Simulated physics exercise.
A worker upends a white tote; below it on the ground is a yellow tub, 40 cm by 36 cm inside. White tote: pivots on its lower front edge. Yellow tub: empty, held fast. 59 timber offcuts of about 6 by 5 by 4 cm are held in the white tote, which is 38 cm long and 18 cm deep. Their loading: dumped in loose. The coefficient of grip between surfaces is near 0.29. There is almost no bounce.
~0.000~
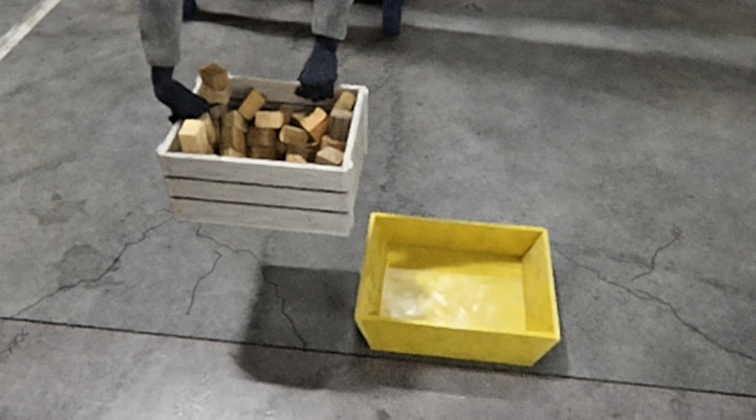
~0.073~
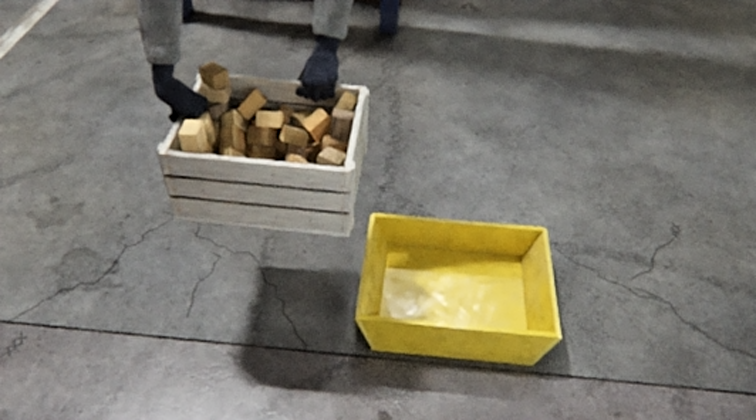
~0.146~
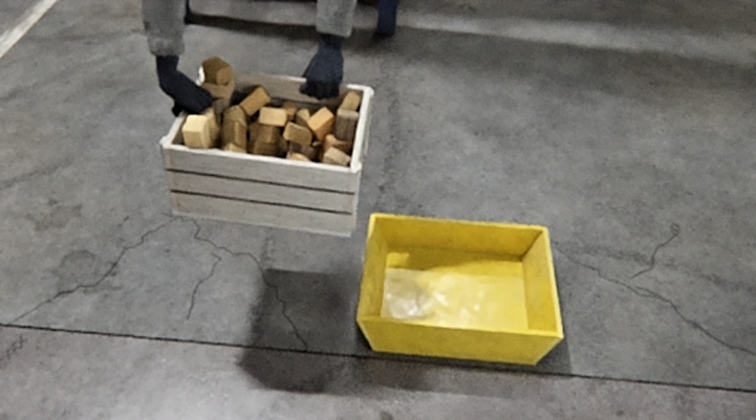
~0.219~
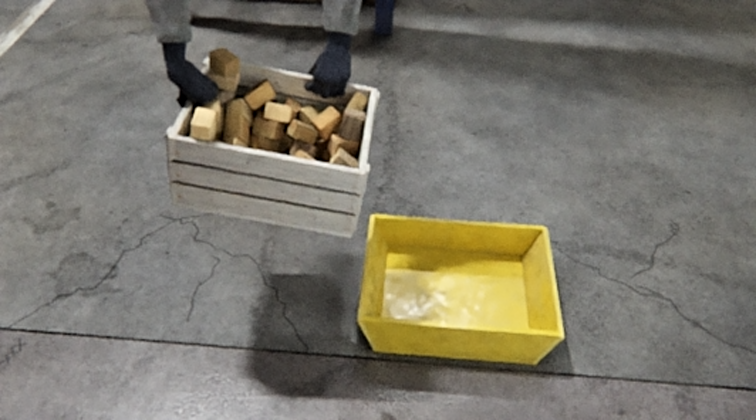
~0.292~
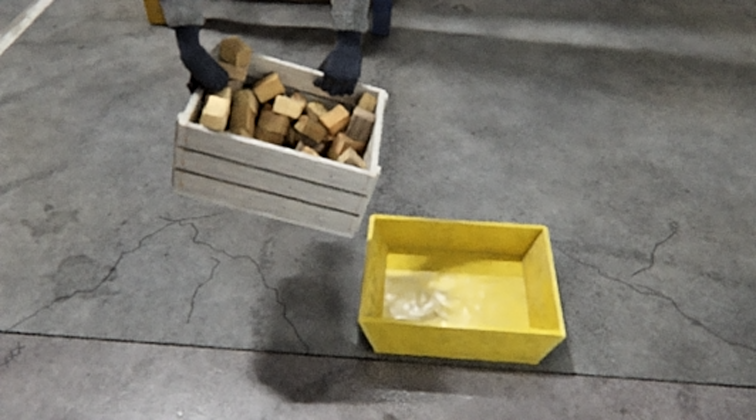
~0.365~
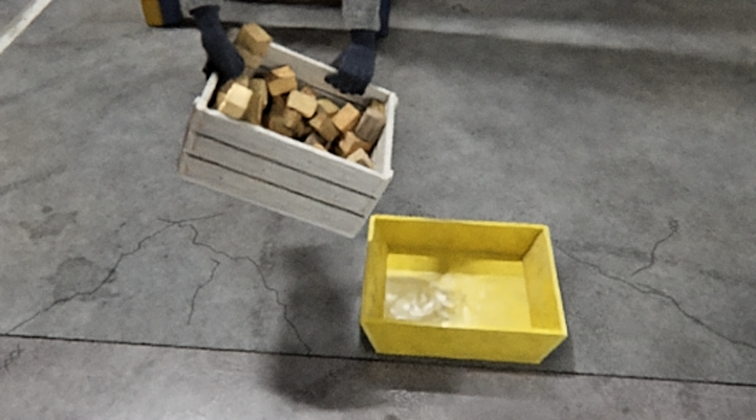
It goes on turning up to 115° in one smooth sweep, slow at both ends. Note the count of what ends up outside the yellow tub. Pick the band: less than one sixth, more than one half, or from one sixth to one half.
The band is less than one sixth.
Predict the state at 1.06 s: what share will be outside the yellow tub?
0 % by then.
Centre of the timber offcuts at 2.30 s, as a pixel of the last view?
(481, 286).
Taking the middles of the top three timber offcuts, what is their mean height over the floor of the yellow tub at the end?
It comes to close to 12 centimetres.
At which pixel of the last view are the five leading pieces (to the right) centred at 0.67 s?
The five leading pieces sit around (405, 135).
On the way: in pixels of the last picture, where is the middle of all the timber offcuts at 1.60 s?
Estimated middle - around (476, 280).
After 0.67 s, tilt 61°; 59 still in the white tote.
After 1.06 s, tilt 105°; 44 still in the white tote, 3 in the yellow tub and 12 in the air.
After 1.60 s, tilt 115°; 4 still in the white tote, 46 in the yellow tub and 9 in the air.
Outcome (at 2.30 s), 58 in the yellow tub and 1 outside the yellow tub. Asked share, 1 of 59, 2 per cent.
